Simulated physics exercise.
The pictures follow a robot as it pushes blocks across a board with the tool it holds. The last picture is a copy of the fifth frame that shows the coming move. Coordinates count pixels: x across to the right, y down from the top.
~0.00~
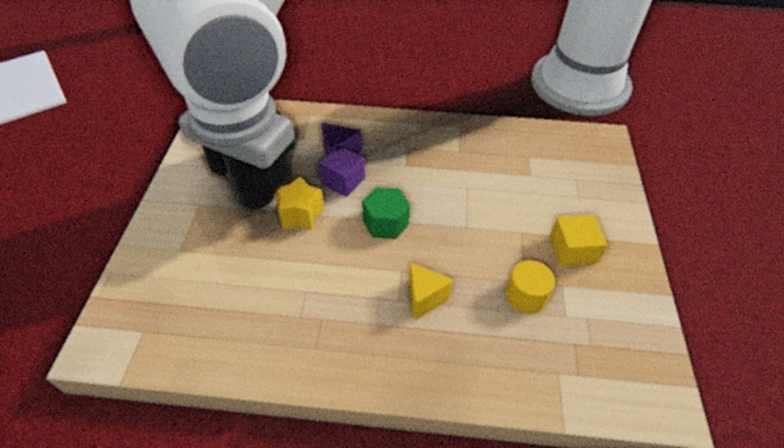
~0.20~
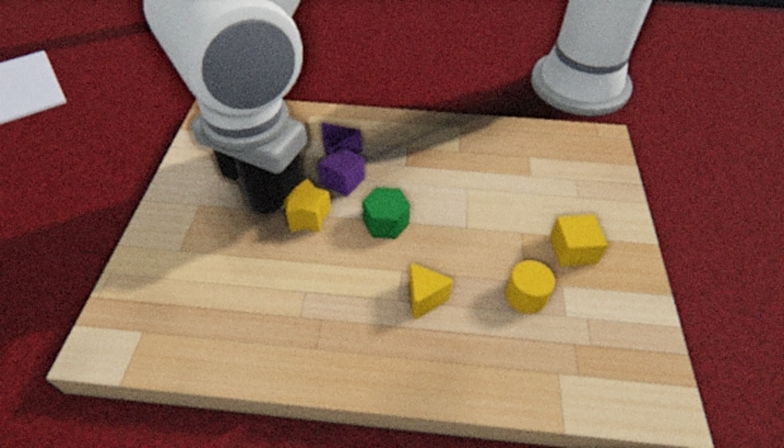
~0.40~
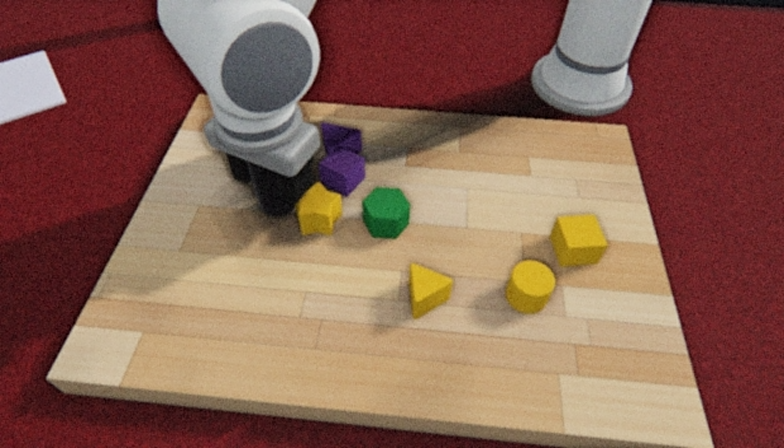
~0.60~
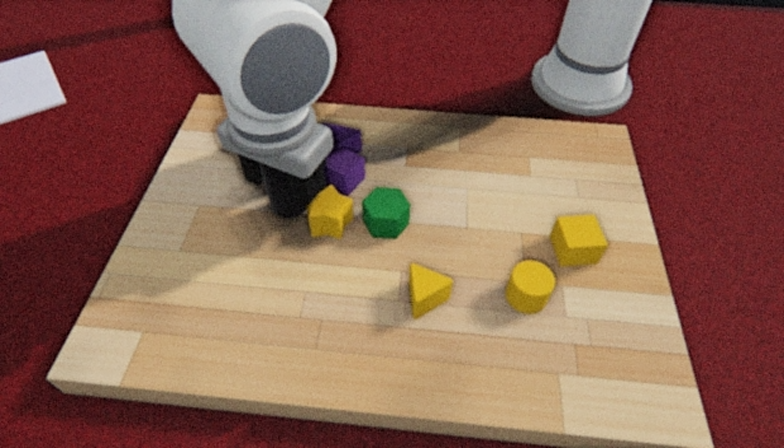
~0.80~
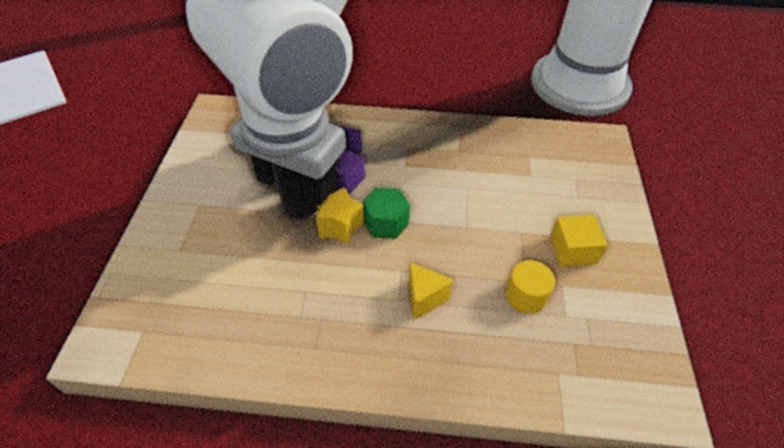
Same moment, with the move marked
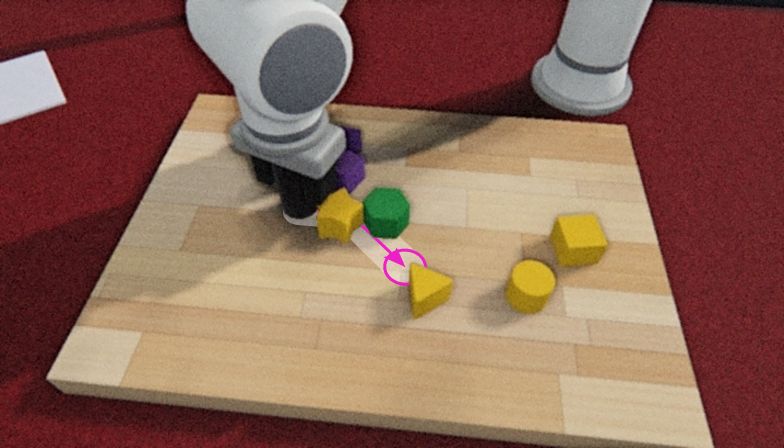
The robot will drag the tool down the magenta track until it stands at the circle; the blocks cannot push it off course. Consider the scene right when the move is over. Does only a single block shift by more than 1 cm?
I expect not.
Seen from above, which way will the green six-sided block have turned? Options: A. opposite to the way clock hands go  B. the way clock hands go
Answer: A.
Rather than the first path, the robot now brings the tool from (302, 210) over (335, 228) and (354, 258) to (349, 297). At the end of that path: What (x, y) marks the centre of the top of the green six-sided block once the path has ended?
Pixel (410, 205).
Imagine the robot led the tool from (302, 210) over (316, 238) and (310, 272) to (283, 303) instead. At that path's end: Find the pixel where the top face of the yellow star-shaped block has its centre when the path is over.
It is at (361, 233).
The drawn path runs from (302, 210) through (344, 216) and (375, 238) to (405, 267).
The first path, step by step. One third of the way, tool at (344, 211); yellow star-shaped block at (360, 222), turned 65° clockwise; green six-sided block at (405, 207), turned 45° anticlockwise.
Two thirds of the way, tool at (376, 234); yellow star-shaped block at (382, 250), turned 85° clockwise; green six-sided block at (415, 209), turned 60° anticlockwise.
At the end, tool at (405, 262); yellow star-shaped block at (393, 280), turned 115° clockwise; purple square not moved; green six-sided block at (421, 209), turned 70° anticlockwise; yellow triangular piece at (442, 302), turned 40° anticlockwise.
